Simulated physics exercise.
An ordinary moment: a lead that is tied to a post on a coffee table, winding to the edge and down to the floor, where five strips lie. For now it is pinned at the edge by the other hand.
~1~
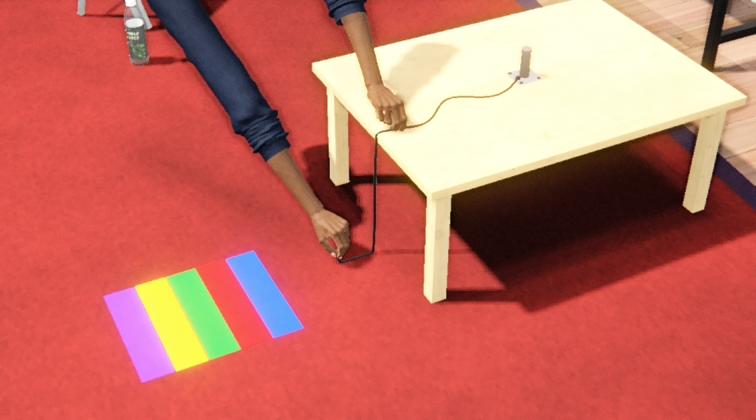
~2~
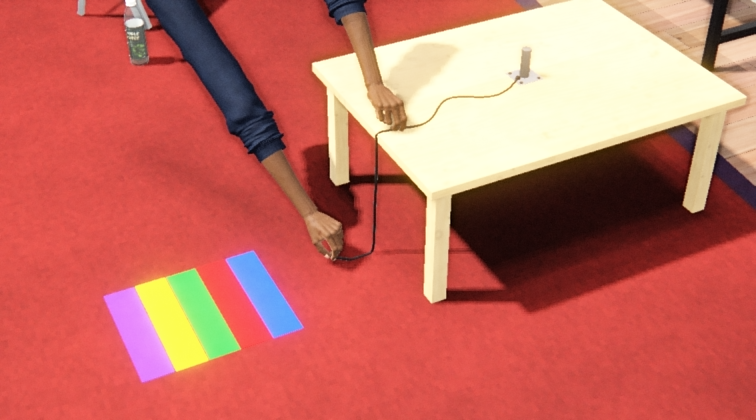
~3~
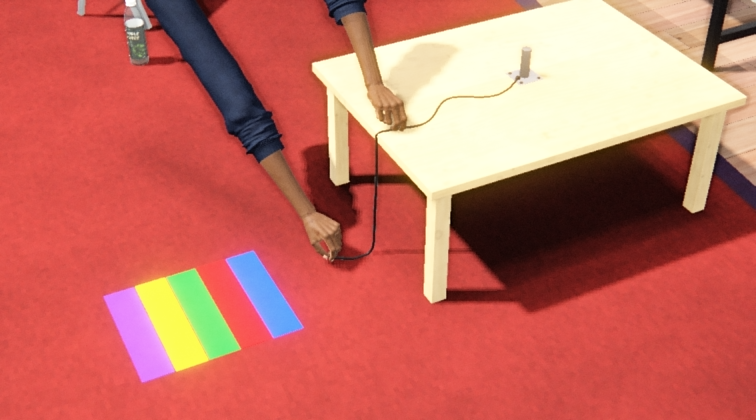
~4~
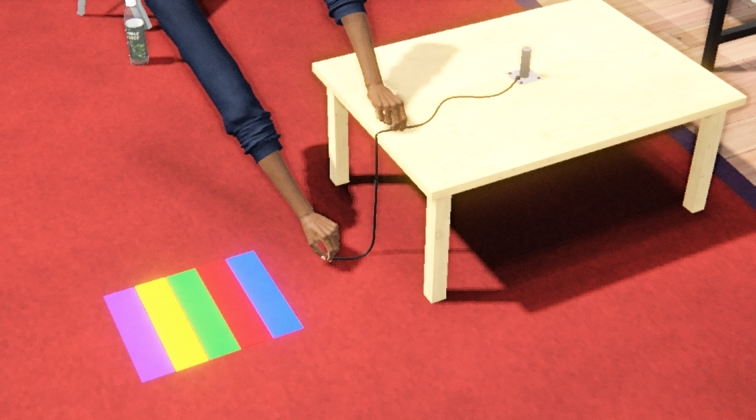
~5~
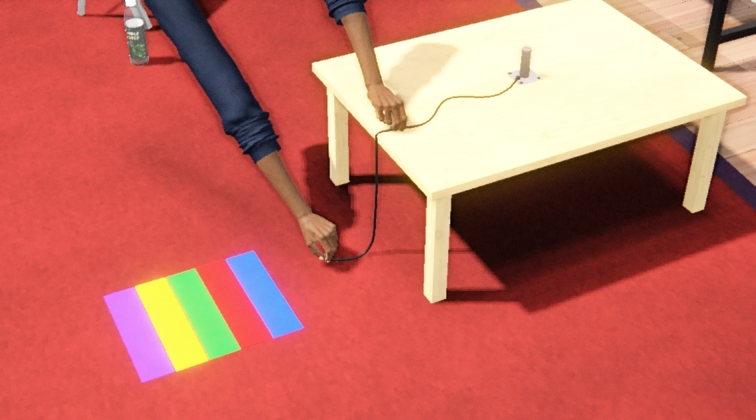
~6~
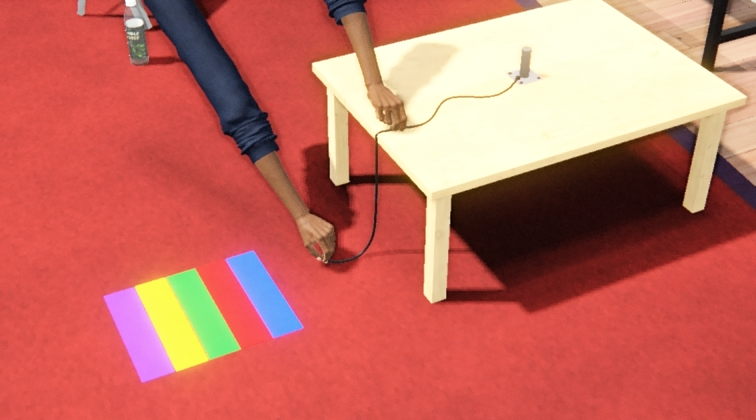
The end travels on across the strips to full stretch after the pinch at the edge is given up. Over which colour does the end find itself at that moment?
I would say over red.
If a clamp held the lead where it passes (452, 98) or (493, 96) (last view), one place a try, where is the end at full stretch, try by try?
Estimated pixels: (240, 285), then (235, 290).
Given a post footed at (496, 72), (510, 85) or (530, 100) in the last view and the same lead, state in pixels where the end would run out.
Going through them in sequence: (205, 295), (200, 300) and finally (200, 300).
A little later, end near (291, 269); short of the strips.
Next, end near (252, 282); over blue.
When it is tight, end near (228, 289); over red. The red one.
